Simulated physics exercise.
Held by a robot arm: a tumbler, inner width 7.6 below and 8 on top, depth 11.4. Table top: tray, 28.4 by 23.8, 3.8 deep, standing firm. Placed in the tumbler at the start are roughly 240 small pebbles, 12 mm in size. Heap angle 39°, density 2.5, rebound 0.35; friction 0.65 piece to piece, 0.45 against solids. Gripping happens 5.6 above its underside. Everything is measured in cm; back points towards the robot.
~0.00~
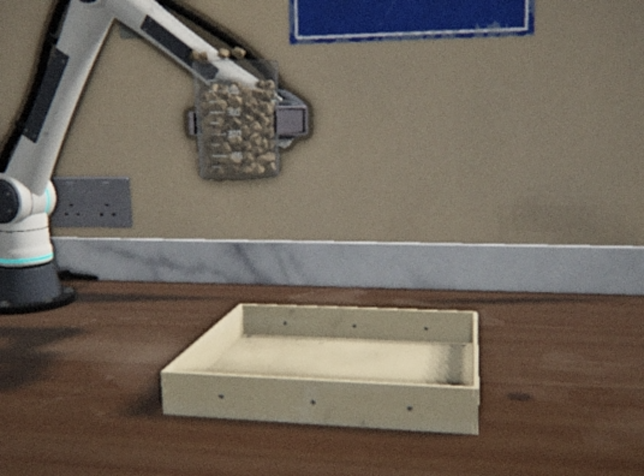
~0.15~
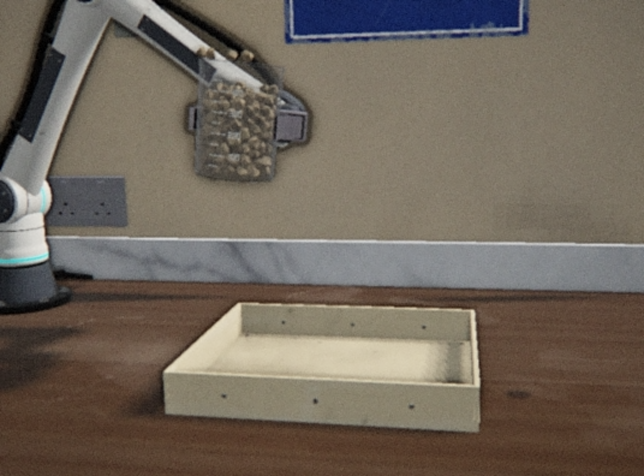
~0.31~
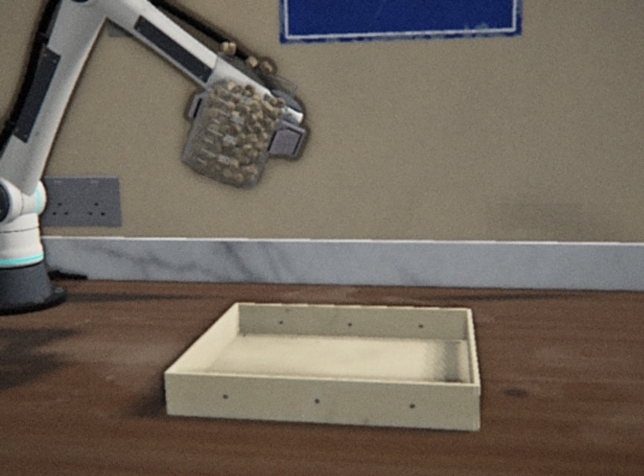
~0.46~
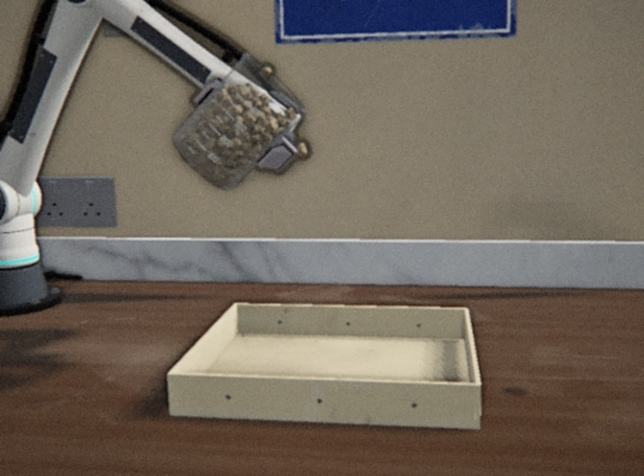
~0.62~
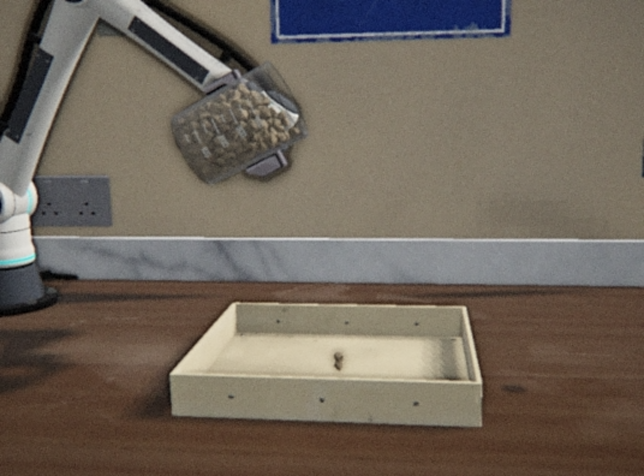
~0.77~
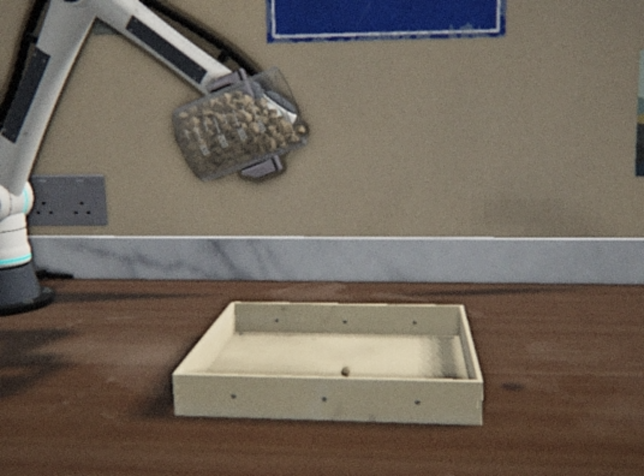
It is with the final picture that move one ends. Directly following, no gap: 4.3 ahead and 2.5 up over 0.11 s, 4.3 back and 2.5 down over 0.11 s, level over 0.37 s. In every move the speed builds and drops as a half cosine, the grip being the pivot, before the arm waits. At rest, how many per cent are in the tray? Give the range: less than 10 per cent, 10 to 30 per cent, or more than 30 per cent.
The share is more than 30 per cent.
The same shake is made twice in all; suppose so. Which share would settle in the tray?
It would be near 55 per cent.
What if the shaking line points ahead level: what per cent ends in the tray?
About 20 per cent.
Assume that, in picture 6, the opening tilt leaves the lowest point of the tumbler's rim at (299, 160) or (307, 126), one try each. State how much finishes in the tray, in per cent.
Around 80 per cent, then around 25 per cent.
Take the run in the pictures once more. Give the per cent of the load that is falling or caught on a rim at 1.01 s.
Around 28 percent of the load.
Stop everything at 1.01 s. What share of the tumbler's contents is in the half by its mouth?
80 per cent.
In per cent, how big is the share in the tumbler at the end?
Roughly 55 in a hundred.
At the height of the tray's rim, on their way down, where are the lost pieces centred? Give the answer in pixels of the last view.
Check roughly (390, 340) in the last picture.
After 1.01 s, tilted 70° forward, highest piece 30 above the table; 169 in the tumbler, 2 in the tray, 68 in flight or on a rim.
After 1.24 s, tilted 16° forward, highest piece 32 above the table; 136 in the tumbler, 97 in the tray, 6 in flight or on a rim.
After 1.56 s, level, highest piece 29 above the table; 136 in the tumbler, 102 in the tray, 1 on the table or floor.
After 2.61 s, level, highest piece 29 above the table; 136 in the tumbler, 102 in the tray, 1 on the table or floor.
In the end, 136 in the tumbler, 102 in the tray, 1 on the table or floor. That is 43 % in the tray.
